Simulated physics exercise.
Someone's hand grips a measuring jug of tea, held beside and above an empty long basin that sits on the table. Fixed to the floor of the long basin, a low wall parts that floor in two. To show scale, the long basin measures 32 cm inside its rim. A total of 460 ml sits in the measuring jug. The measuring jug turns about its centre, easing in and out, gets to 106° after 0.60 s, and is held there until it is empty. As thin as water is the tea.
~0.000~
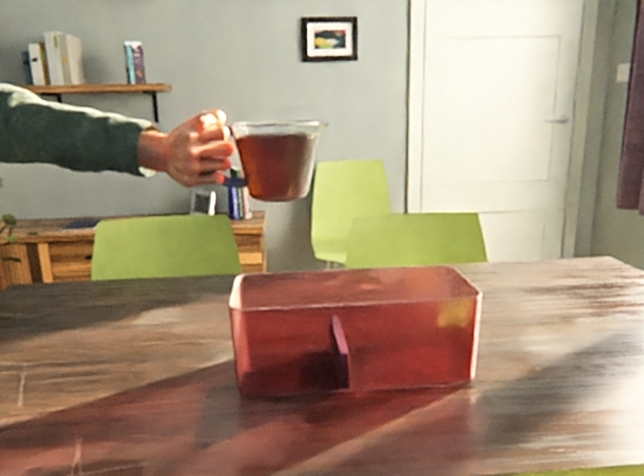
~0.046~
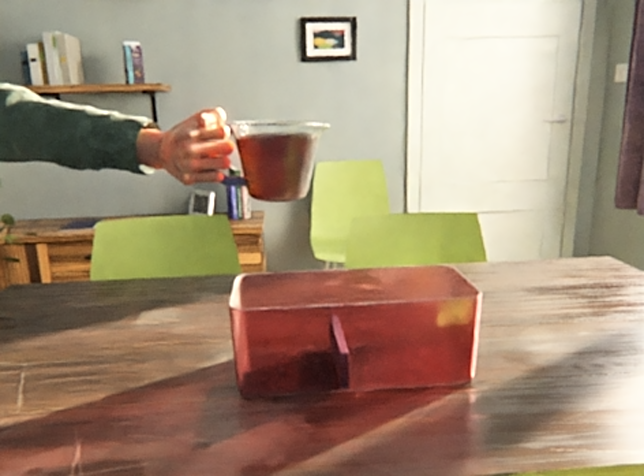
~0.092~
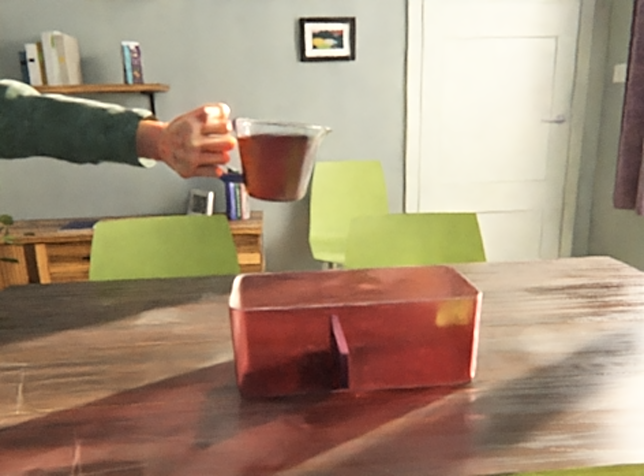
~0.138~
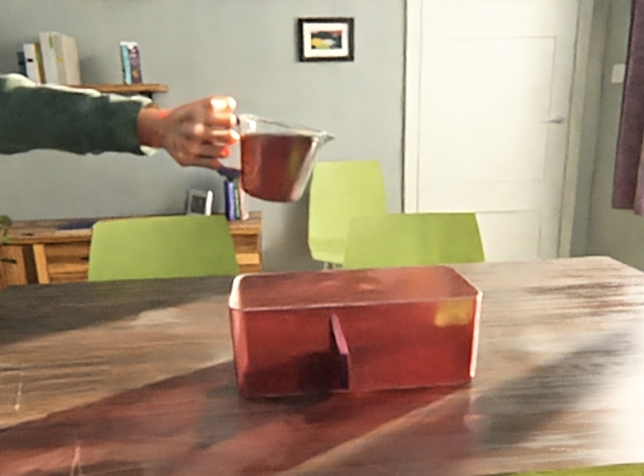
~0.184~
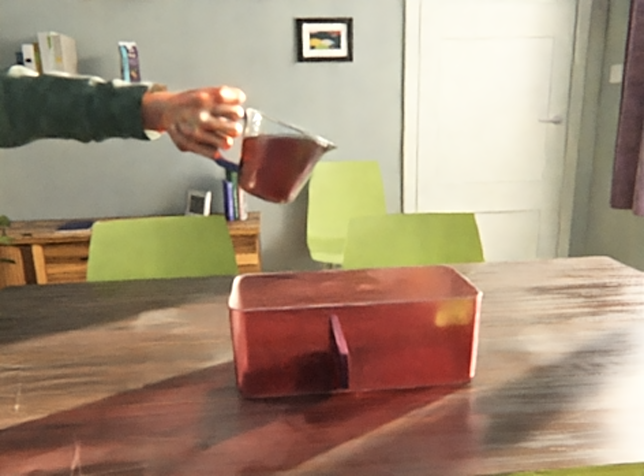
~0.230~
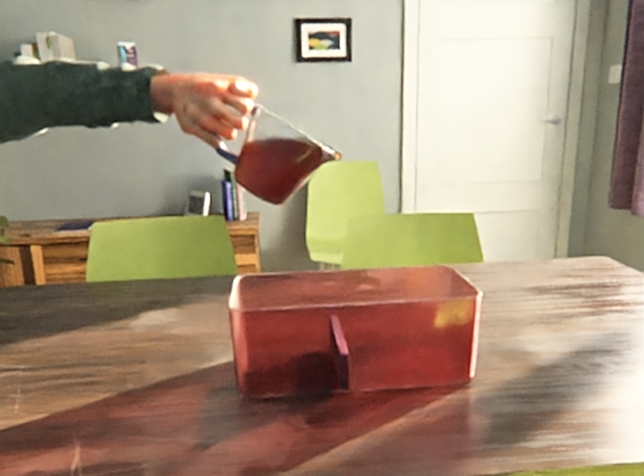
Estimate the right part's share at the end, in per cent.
Roughly 92 per cent is in the right part.
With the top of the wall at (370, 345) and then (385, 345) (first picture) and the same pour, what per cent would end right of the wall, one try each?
Respectively close to 55 and 25 %.
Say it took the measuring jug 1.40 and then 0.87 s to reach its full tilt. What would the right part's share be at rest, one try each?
95 in a hundred, followed by 95 in a hundred.
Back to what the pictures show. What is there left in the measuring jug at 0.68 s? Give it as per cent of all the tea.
Around 3 in a hundred is still there.
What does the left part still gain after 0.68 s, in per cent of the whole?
Some 4 per cent.
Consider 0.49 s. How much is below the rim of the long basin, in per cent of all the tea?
The basin holds roughly 26 in a hundred parts at that moment.
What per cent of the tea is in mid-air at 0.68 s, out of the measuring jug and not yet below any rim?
I'd put it at about 12 per cent of the liquid.
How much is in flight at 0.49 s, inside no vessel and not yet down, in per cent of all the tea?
Some 40 per cent, I reckon.
After 0.49 s the tilt is 98° and 34 per cent is still to pour, 0 is left of the wall and 25 right of it.
After 0.68 s the tilt is 106° and 3 per cent is still to pour, 2 is left of the wall and 84 right of it.
After 0.88 s the tilt is 106° and 0 per cent is still to pour, 5 is left of the wall and 91 right of it.
After 1.10 s the tilt is 106° and 0 per cent is still to pour, 6 is left of the wall and 92 right of it.
In the end 6 per cent lies left of the wall, 92 right of it and 3 outside.
